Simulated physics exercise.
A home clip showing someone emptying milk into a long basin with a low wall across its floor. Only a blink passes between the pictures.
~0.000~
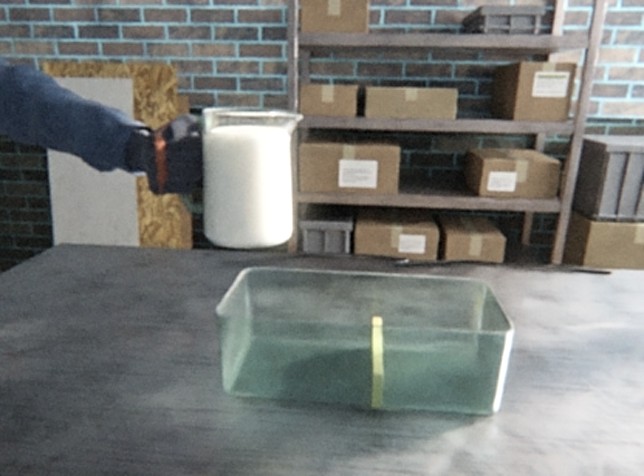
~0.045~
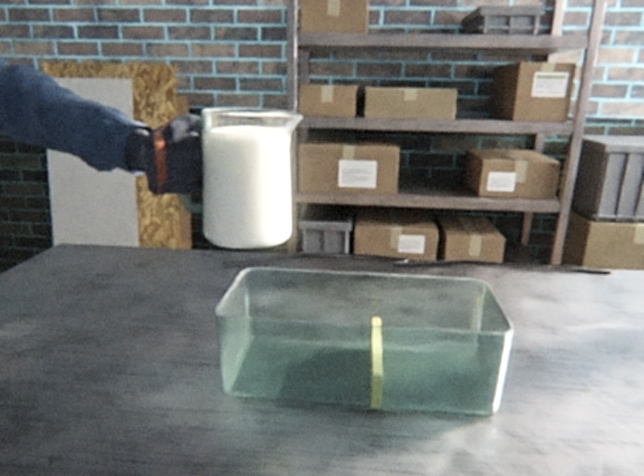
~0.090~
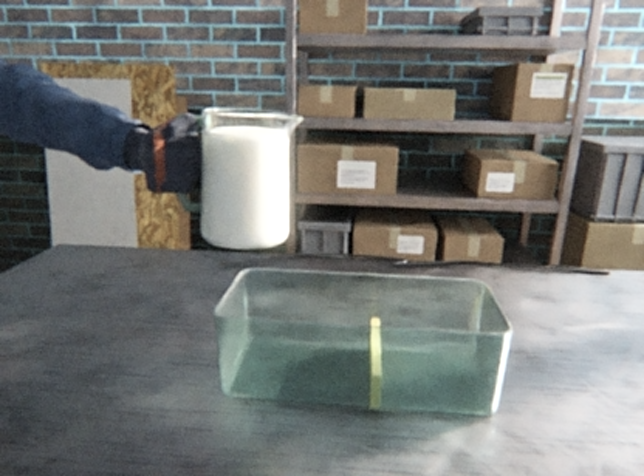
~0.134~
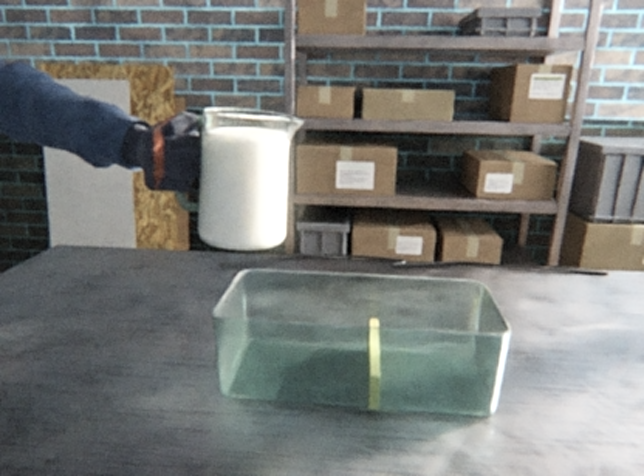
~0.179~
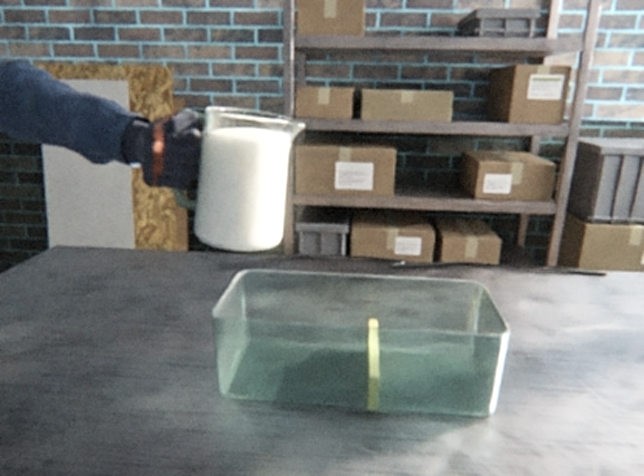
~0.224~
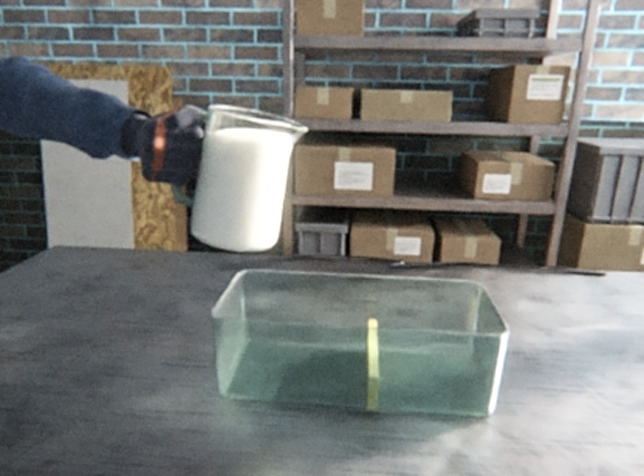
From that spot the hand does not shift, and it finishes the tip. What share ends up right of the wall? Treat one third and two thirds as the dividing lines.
The share right of the wall will be moderate, one third to two thirds.
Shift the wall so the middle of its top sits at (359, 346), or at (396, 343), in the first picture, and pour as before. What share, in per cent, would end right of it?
Try one about 80 %, try two about 5 %.
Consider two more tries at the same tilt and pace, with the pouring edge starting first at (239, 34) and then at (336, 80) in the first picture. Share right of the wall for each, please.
First try: 5 percent; second try: 90 percent.
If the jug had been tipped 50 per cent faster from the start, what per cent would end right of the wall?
It comes to 45 per cent or so.
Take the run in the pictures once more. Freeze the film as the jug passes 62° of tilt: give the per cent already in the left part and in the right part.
Left part close to 0 in a hundred, right part close to 0.
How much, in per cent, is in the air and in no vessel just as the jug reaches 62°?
Around 10 percent.
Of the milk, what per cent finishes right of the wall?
About 45 per cent.
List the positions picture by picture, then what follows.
The first frame shows tilt 0°; pouring edge (302, 115); surface from (209, 130) to (288, 132); the long basin's rim runs from (231, 290) to (499, 305); the wall's top is at (377, 344).
The second frame shows tilt 0°; pouring edge (302, 115); surface from (209, 130) to (288, 133).
The third frame shows tilt 2°; pouring edge (302, 117); surface from (208, 130) to (287, 134).
The fourth frame shows tilt 4°; pouring edge (303, 120); surface from (209, 132) to (288, 136).
The fifth frame shows tilt 7°; pouring edge (305, 124); surface from (209, 134) to (289, 136).
The sixth frame shows tilt 10°; pouring edge (308, 129); surface from (209, 140) to (292, 137).
A moment on, the jug is tipped part way and 91 per cent is still to pour, 1 is left of the wall and 0 right of it.
Next, the jug is tipped on its side and 54 per cent is still to pour, 8 is left of the wall and 19 right of it.
Then the jug is tipped on its side and 16 per cent is still to pour, 31 is left of the wall and 44 right of it.
Later the jug is tipped on its side and 4 per cent is still to pour, 47 is left of the wall and 46 right of it.
Finally, 52 per cent lies left of the wall, 46 right of it and 1 outside.
